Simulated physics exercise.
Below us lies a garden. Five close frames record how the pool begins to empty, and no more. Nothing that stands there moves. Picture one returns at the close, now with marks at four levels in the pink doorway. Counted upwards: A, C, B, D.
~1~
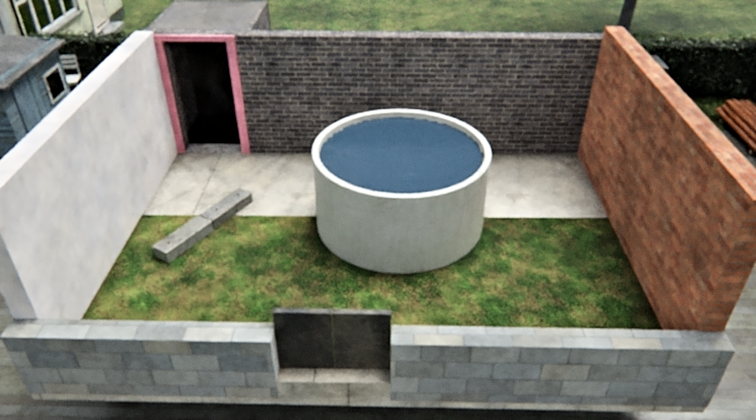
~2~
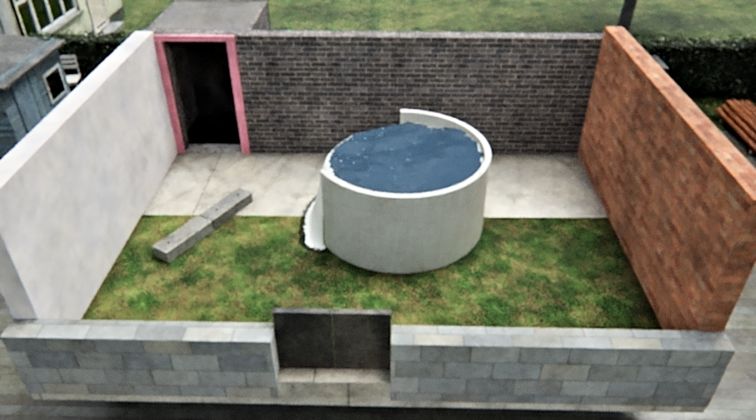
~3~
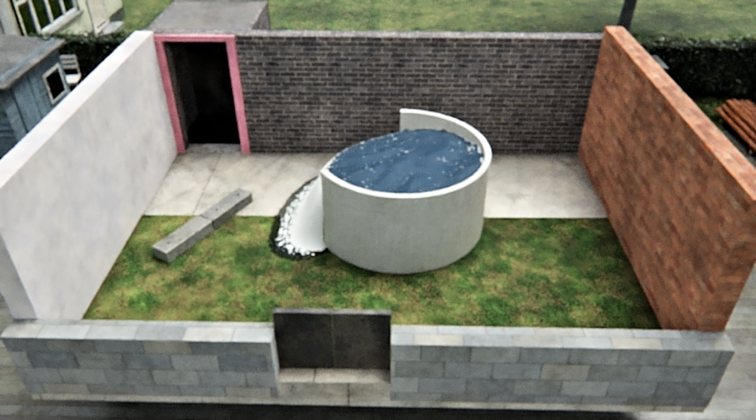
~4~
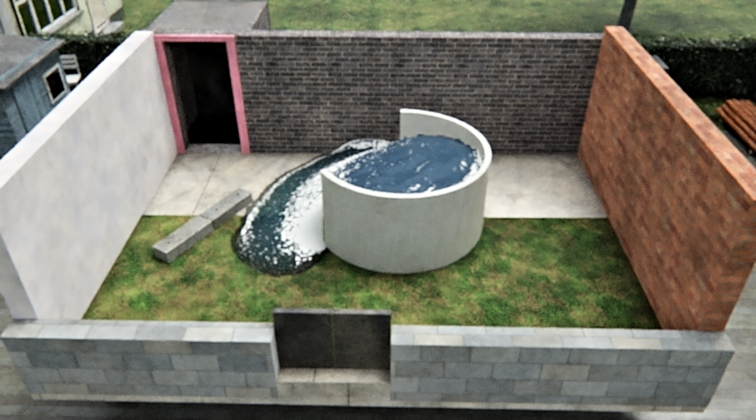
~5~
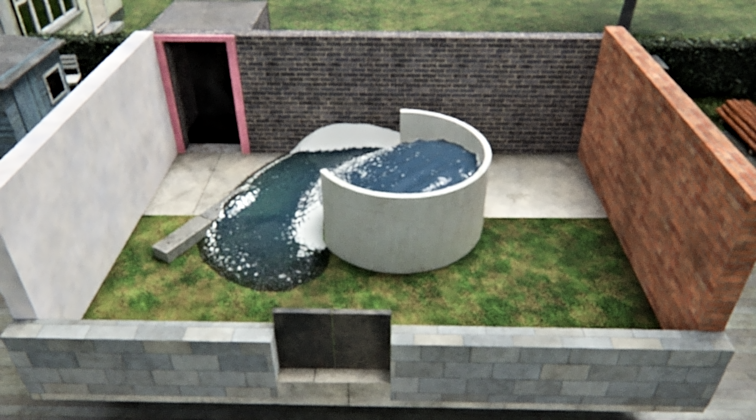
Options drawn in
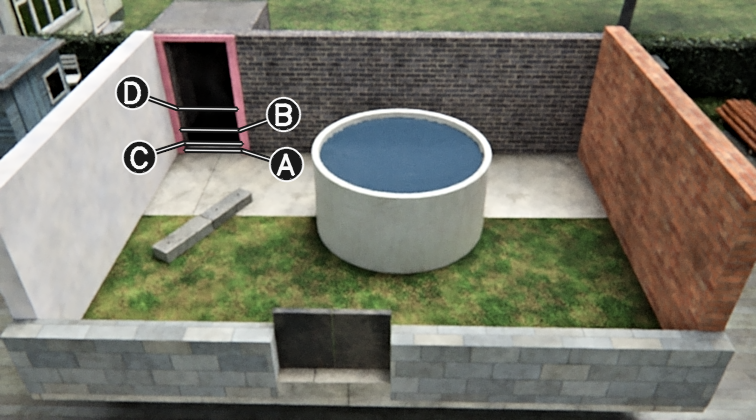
The footage shows a walled garden with a round, pale pool whose left side opens, letting water pour out in a foamy sheet that spreads leftward across the paving and grass and washes over part of a low stone block.
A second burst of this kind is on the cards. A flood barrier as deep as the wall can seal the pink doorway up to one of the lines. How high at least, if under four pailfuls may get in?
Go for D.
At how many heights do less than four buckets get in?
One.
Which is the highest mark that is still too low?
B.
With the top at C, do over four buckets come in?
Yes, it does.
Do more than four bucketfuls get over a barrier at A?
Yes.
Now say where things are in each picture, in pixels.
Water in the pool at rest, its middle at (401, 154); foot of the pink doorway at (214, 153); shut gate at (333, 320).
Water covers 3 % of the ground and shows as far out as (316, 248).
Water covers 7 % of the ground and shows as far out as (296, 243).
Water covers 14 % of the ground and shows as far out as (263, 267).
Water covers 21 % of the ground and shows as far out as (234, 276).
On the marked copy, A at (214, 150); B at (210, 130); C at (212, 143); D at (206, 108); from the bottom up A, C, B, D.
Choosing A, dozens of bucketfuls pour in.
Choosing B, about 12 bucketfuls get in.
Choosing C, dozens of bucketfuls pour in.
Choosing D, a bucket or two gets in.
